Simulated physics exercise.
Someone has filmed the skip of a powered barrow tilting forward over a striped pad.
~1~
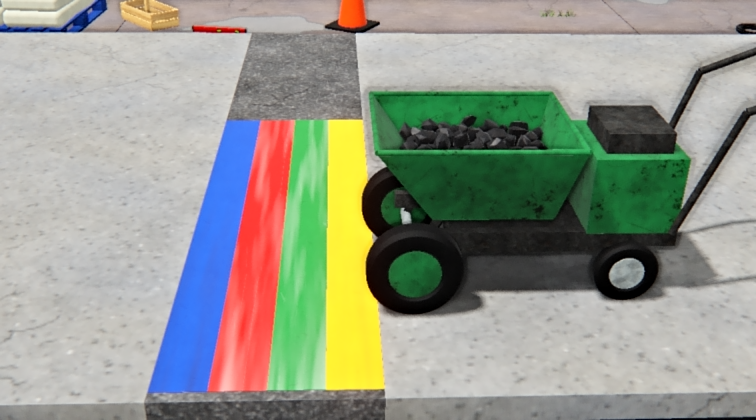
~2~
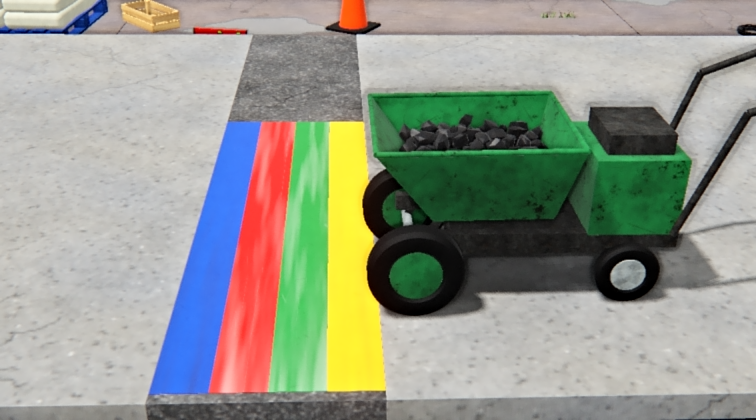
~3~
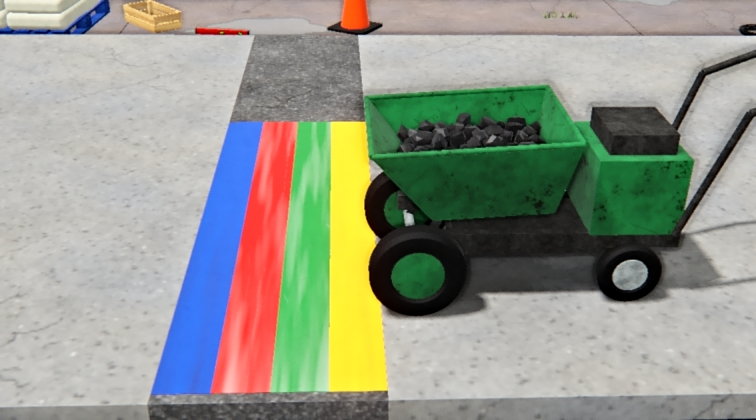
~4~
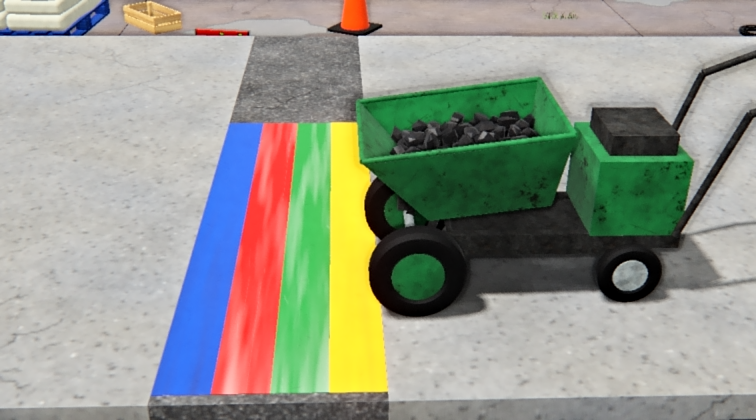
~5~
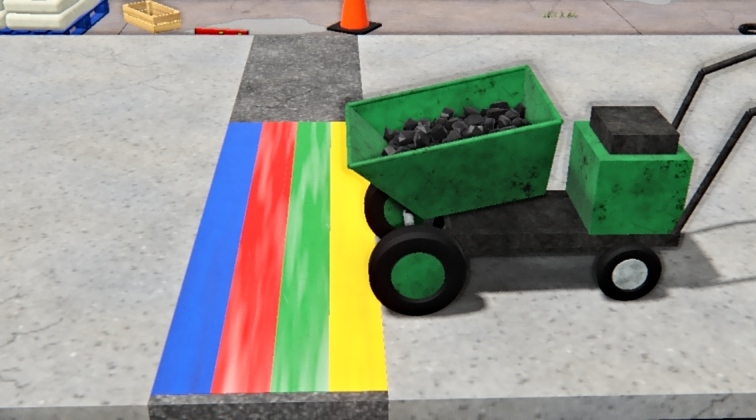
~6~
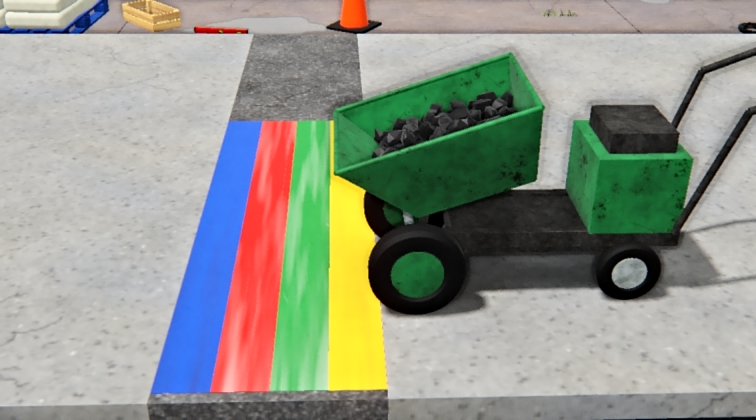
The green skip of a wheeled barrow, loaded with dark lumps, starts level and then tilts steadily forward to the left, its lip lowering over the yellow edge of a blue, red, green and yellow striped pad while the wheels stay still.
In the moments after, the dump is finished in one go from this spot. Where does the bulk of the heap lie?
Most lies over the red band.
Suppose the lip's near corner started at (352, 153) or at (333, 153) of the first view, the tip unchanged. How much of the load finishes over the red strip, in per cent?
About 30 and 10 per cent.
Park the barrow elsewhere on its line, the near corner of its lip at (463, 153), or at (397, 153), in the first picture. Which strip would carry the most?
In turn: The green strip; the red strip.
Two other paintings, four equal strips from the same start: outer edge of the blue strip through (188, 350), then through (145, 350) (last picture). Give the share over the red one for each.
Roughly 30 per cent, and 40 per cent.
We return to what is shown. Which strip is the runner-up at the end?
Next in line is blue.
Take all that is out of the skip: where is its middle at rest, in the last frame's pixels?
Around (233, 271).
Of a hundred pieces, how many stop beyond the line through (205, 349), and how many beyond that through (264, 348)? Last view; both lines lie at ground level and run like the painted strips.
In turn 30 and 70 in a hundred.
Soon, skip tipped steeply; all in the skip.
A while on, skip tipped right over; most in the skip; about a quarter over the red strip; a stray few over the blue strip.
Towards the end, skip tipped right over; about a quarter in the skip; a stray few over the green strip; about a third over the red strip; about a quarter over the blue strip; a small part off the paint.
Finally, skip tipped right over; about a quarter in the skip; none over the yellow strip; a stray few over the green strip; about a third over the red strip; about a quarter over the blue strip; a small part off the paint.
